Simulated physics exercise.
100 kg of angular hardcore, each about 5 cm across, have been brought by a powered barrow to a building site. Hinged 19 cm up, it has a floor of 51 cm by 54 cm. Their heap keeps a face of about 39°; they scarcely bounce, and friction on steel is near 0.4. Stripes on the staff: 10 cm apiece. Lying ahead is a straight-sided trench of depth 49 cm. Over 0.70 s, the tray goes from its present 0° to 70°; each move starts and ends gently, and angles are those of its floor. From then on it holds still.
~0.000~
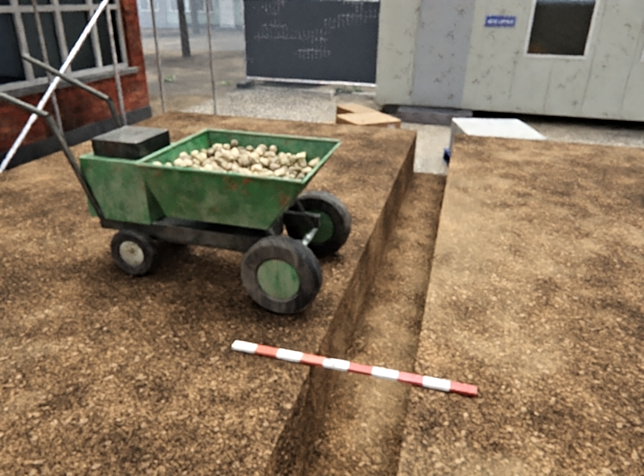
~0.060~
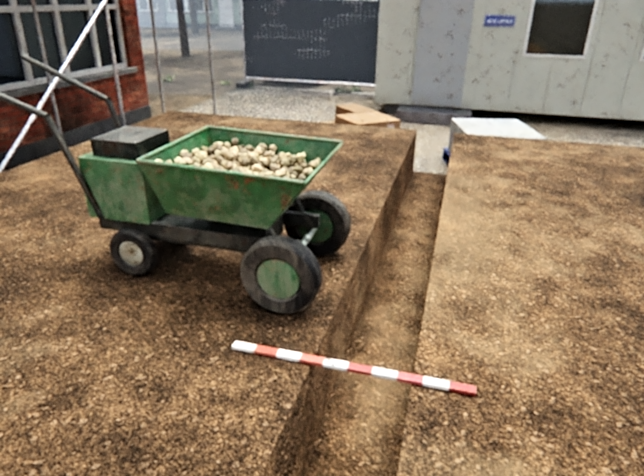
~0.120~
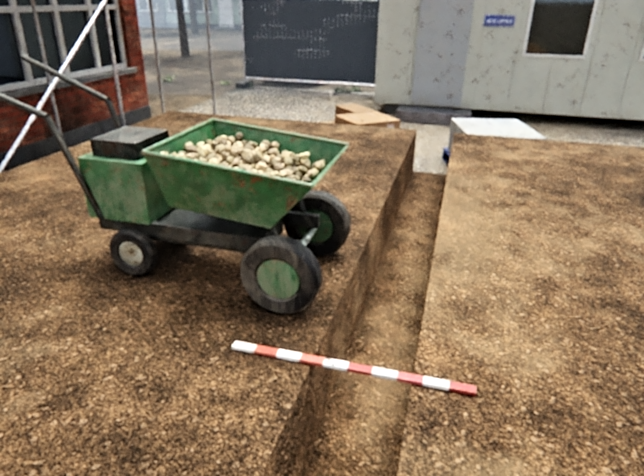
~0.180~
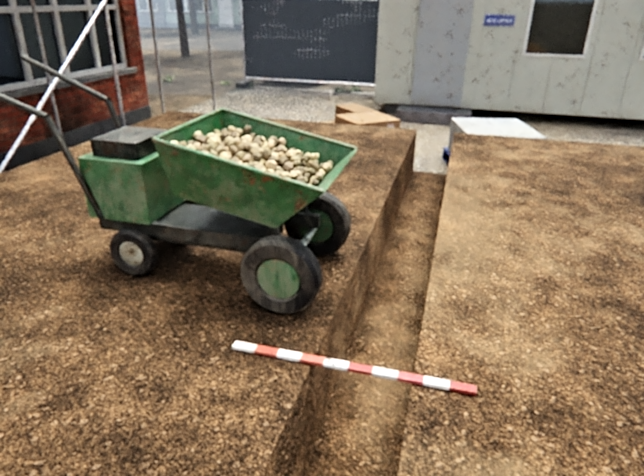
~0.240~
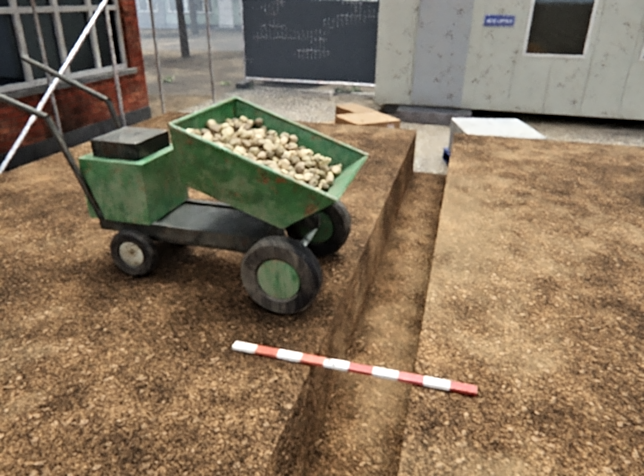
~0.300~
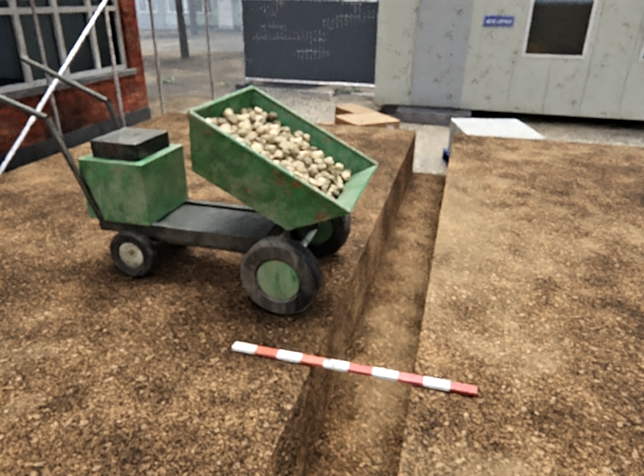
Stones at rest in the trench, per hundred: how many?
Approx. 36 %.
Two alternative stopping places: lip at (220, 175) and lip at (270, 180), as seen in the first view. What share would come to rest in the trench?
Roughly 70 percent for the first, and 65 percent for the second.
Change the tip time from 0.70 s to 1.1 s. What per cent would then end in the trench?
50 %.
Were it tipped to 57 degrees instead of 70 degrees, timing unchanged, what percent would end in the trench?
Roughly 20% would end there.
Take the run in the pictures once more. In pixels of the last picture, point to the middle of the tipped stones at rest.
Their centre sits close to (442, 299).
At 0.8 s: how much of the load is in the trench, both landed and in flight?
10 per cent or so by then.
After 0.5 s the floor is at 59°; 100 % in the tray; the foremost stones are at (370, 233).
After 0.8 s the floor is at 70°; 82 % in the tray, 10 % in the trench, 8 % past the trench; the foremost stones are at (452, 305).
After 1.1 s the floor is at 70°; 32 % in the tray, 18 % in the trench, 50 % past the trench; the foremost stones are at (584, 321).
After 3.1 s the floor is at 70°; 17 % in the tray, 36 % in the trench, 48 % past the trench; the foremost stones are past the picture's edge.
